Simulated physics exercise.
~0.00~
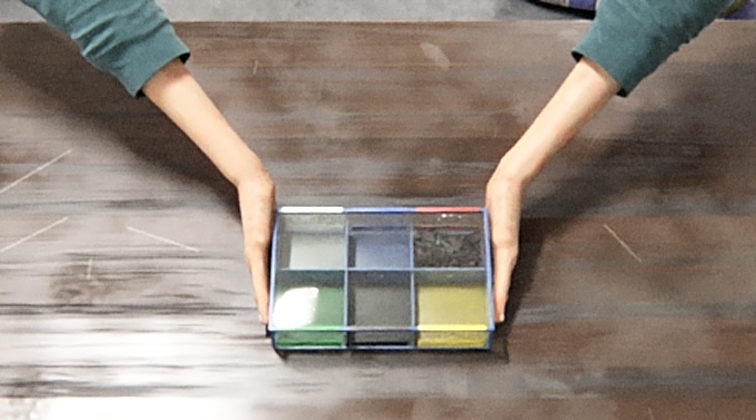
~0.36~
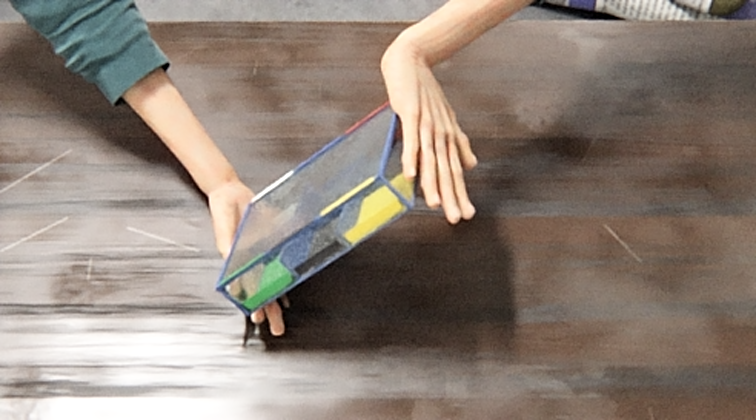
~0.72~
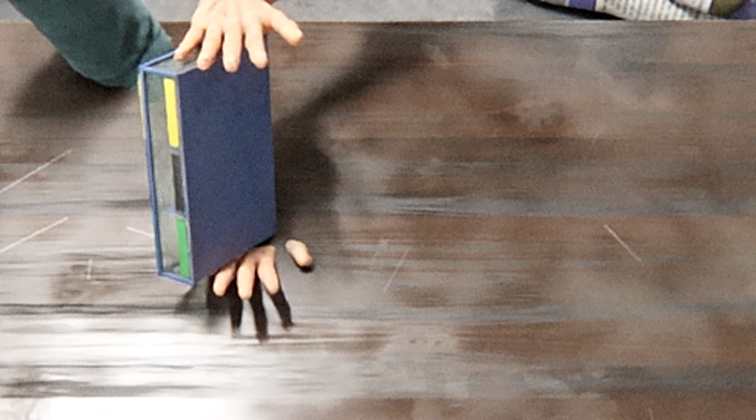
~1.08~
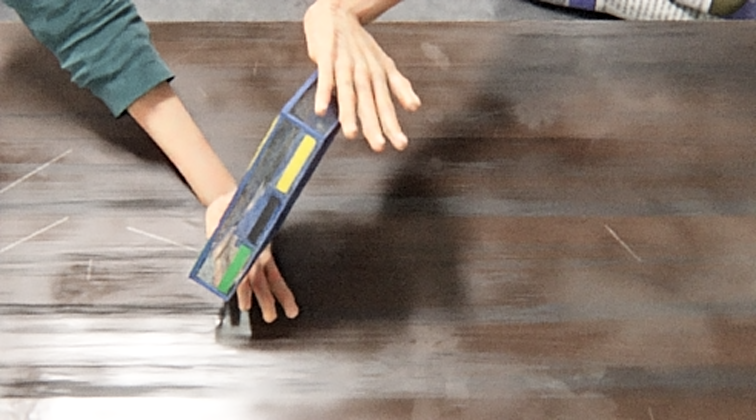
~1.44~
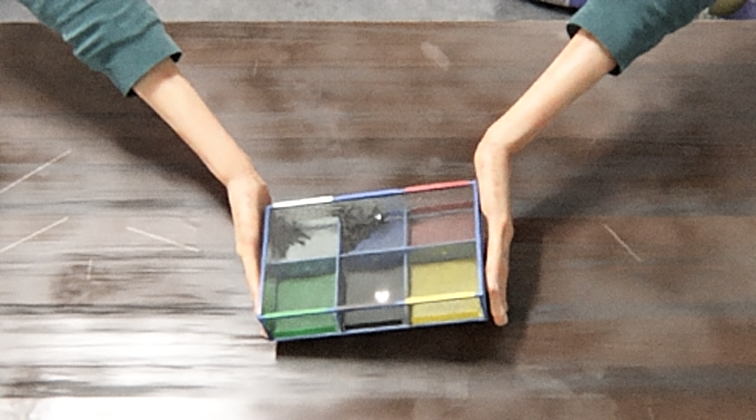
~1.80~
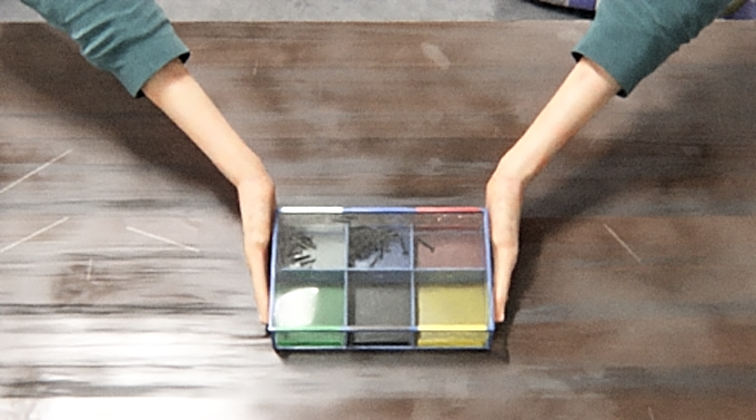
At the start, two hands hold a shallow, clear-lidded box flat on a dark wooden surface, its six coloured compartments in view and a pile of small black screws in the red one at the upper right. The hands raise the right side, tipping the box up onto its lower left corner. It swings past upright until its blue underside shows and the screws are hidden. Then the hands turn it back down toward the right and lower it flat. At the end, the screws lie scattered mostly in the blue and white compartments of the upper row.
